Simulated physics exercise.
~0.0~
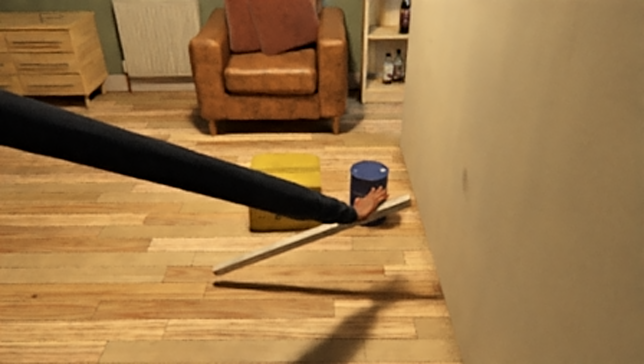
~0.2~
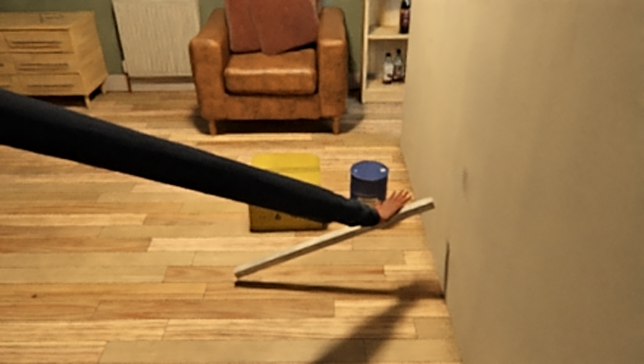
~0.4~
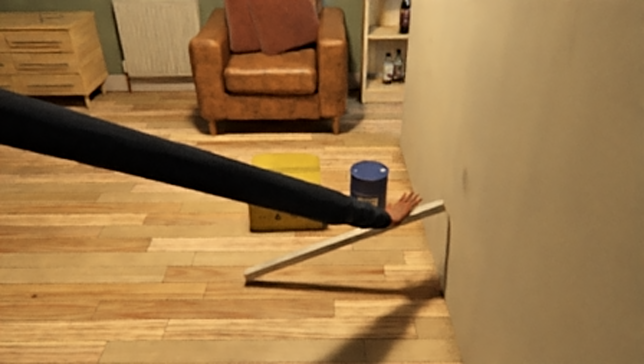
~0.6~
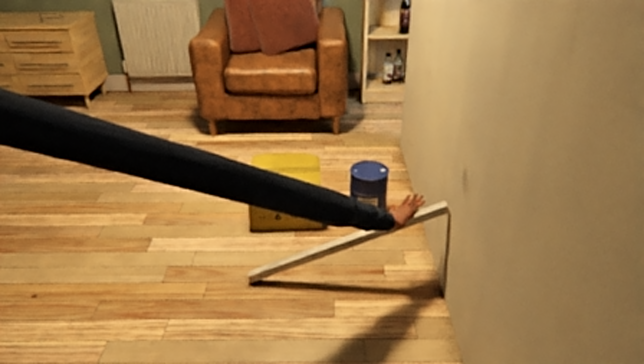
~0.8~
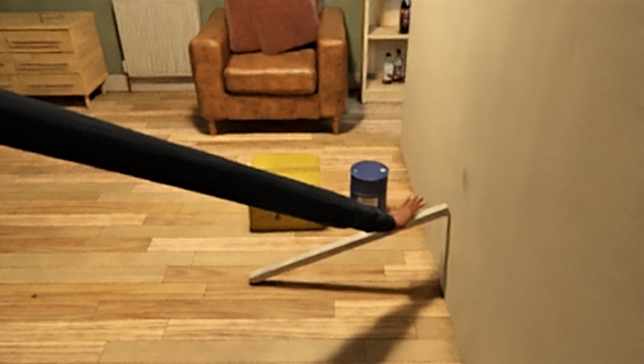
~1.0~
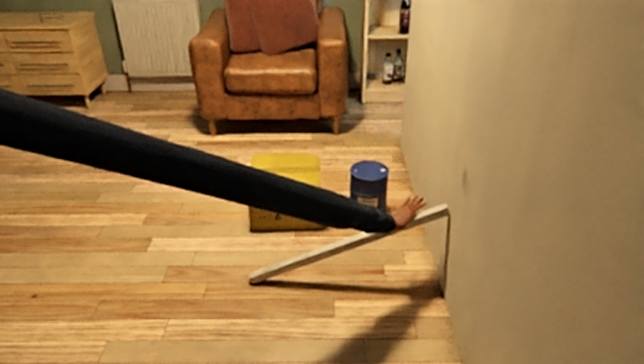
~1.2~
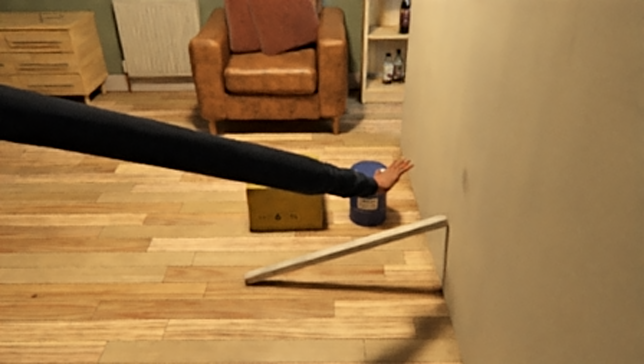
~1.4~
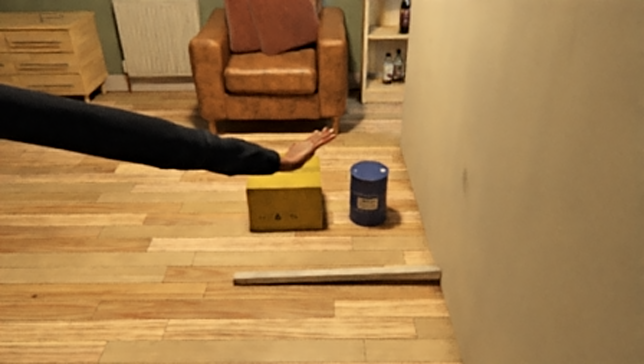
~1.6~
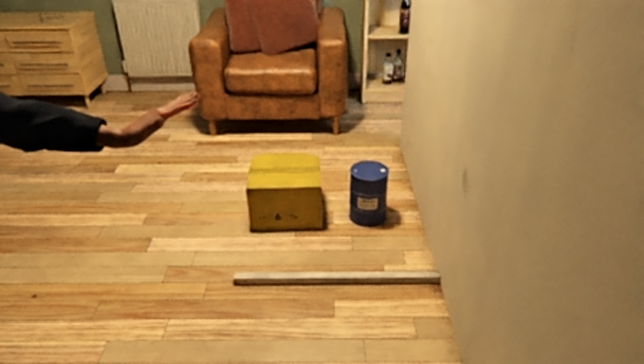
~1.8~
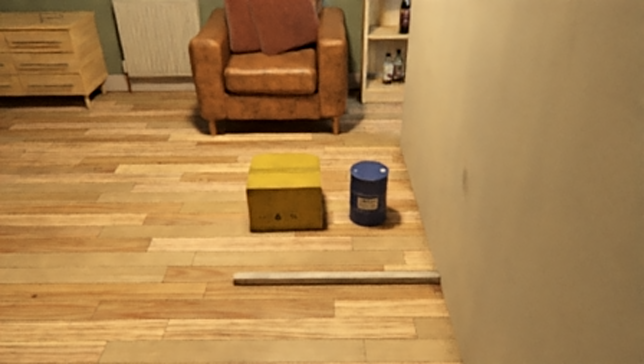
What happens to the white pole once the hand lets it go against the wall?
It does not stay leaning, but slides down the wall and ends up lying flat on the wooden floor.
